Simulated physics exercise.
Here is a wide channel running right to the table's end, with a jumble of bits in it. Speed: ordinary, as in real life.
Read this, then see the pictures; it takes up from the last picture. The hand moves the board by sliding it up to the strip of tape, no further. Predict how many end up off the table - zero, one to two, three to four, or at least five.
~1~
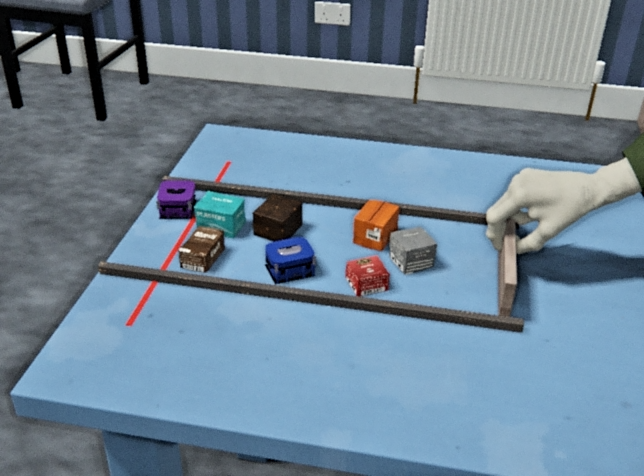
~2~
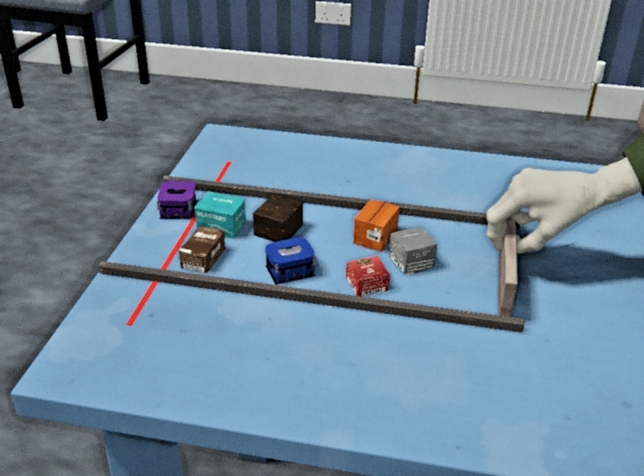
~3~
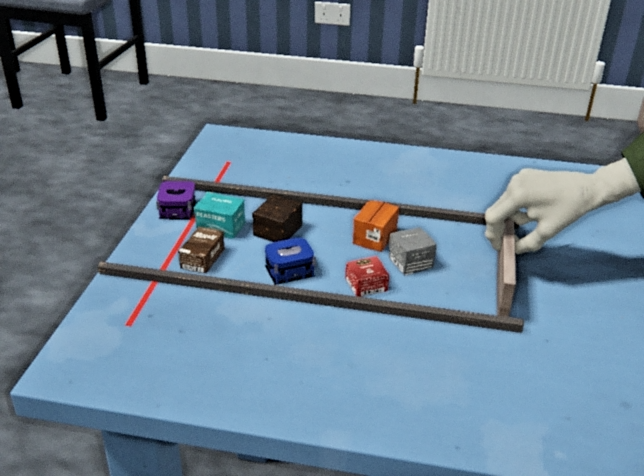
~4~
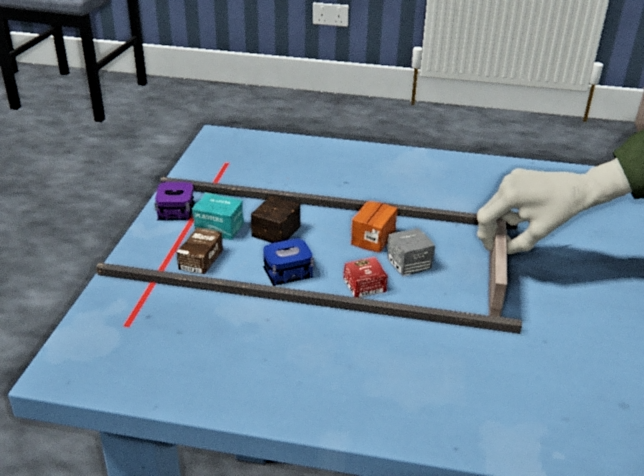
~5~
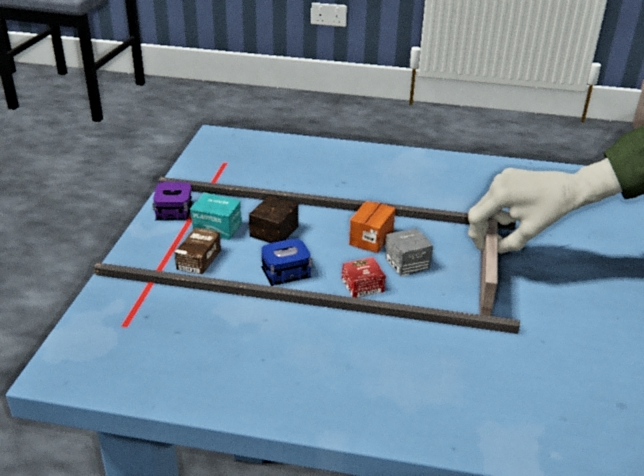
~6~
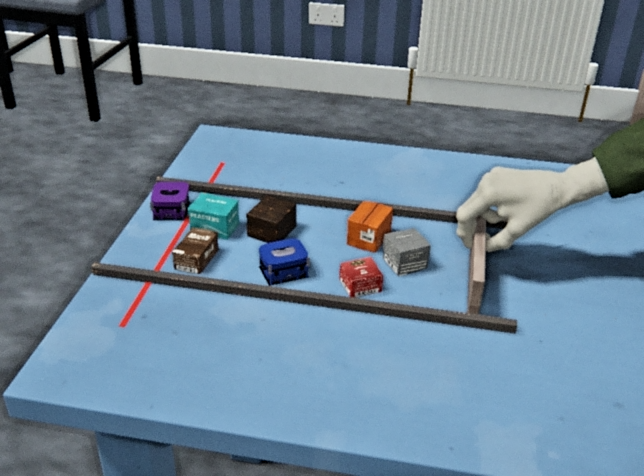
Three to four end up off the table.
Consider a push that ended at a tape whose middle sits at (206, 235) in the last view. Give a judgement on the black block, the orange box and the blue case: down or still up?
Okay, the black block sits tight, the orange box sits tight, and the blue case sits tight.
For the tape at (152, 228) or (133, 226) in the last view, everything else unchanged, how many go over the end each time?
It would be 5 and 8.
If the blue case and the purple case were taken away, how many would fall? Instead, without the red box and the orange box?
First try 1, second try 2.
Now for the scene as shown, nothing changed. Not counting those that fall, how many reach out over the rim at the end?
So the number is 2.
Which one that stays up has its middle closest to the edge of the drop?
It's the black block.
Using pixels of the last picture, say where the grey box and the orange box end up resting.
In the last picture they sit at about (165, 217) and about (176, 189).
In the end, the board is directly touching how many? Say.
3 are in contact with it.
Soon after, none off yet; purple case at rest near (171, 201); brown box at rest near (196, 250); turquoise box at rest near (214, 216).
Then, none off yet; purple case moved a little near (156, 201); brown box moved a little near (170, 247); turquoise box moved about its own width near (175, 220).
At rest, the number that fall off is three or four; fallen, turquoise box, brown box and purple case.
